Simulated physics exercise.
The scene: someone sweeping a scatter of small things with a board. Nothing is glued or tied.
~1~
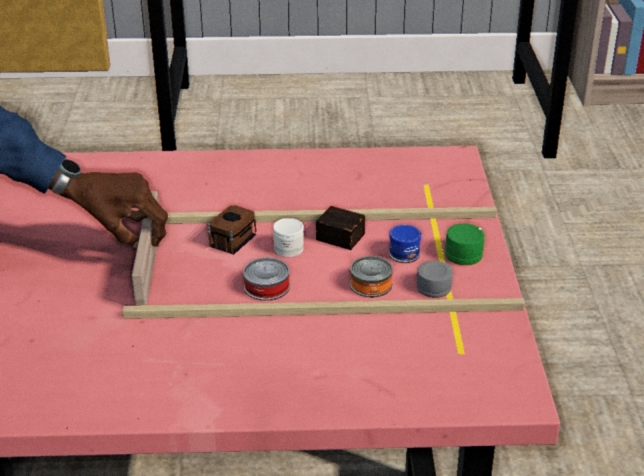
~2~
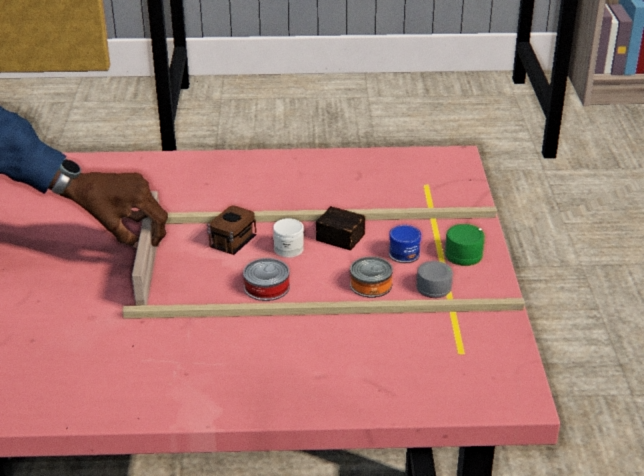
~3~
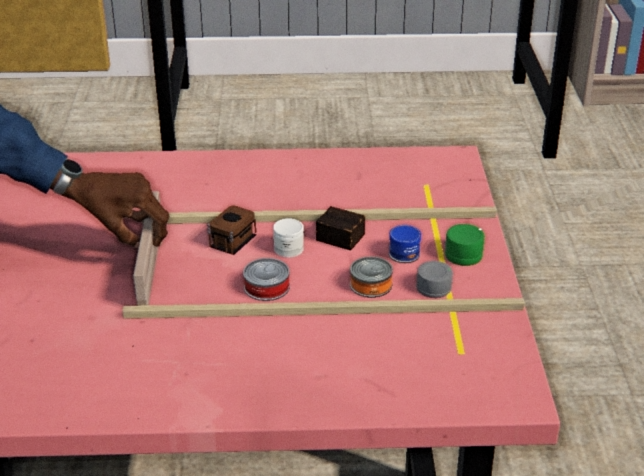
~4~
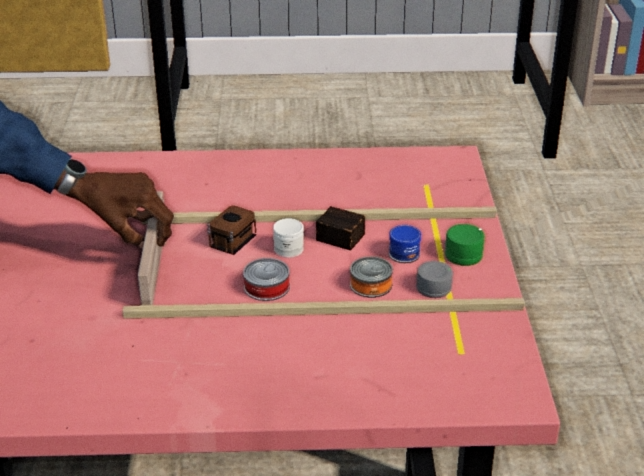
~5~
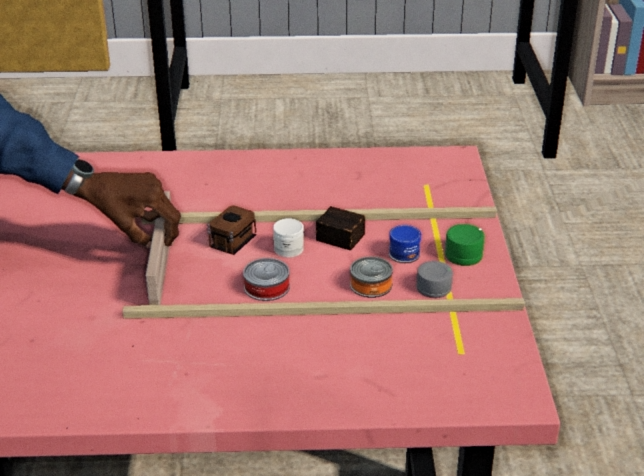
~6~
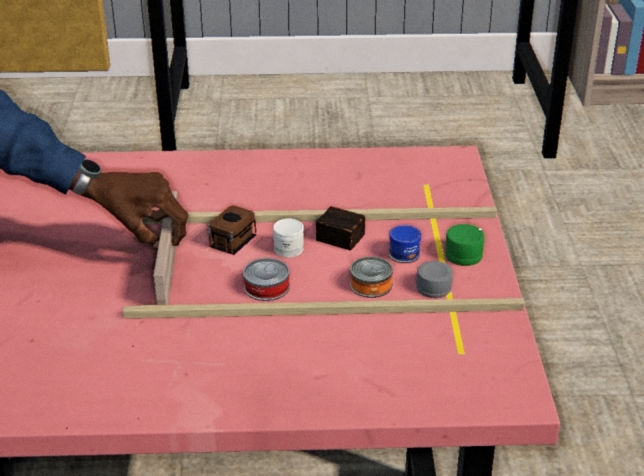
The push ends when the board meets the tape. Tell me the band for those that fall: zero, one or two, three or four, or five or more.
Outcome: The number that fall off is one or two.
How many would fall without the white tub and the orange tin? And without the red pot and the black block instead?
The counts: 0 and 0.
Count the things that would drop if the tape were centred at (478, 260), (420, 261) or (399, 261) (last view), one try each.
Try by try, 5, 1 and 0.
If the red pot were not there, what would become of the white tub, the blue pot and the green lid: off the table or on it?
The white tub remains up, the blue pot holds on, the green lid comes down.
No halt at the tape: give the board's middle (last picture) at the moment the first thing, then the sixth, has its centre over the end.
About (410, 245), then (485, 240).
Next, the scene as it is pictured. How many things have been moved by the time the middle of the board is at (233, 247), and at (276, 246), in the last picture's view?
1 and 3.
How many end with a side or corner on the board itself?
The number is 3.
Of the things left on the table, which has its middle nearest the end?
It is the orange tin.
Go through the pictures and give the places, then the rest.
Green lid (465, 244); grey lid (435, 279); blue pot (405, 244); board (147, 248); tape (442, 260), in the first frame.
Grey lid (435, 280); orange tin (371, 277), in the second frame.
Blue pot (405, 244); brown case (233, 229), in the third frame.
Green lid (465, 245); red pot (267, 279), in the fourth frame.
Grey lid (435, 280); board (160, 248), in the fifth frame.
Green lid (465, 245); grey lid (435, 280); blue pot (405, 244); board (168, 248); tape (442, 260), in the sixth frame.
Early on, none off yet; green lid at rest near (465, 245); grey lid at rest near (435, 280); blue pot at rest near (405, 244).
Finally, the number that fall off is one or two; lost, grey lid and green lid.
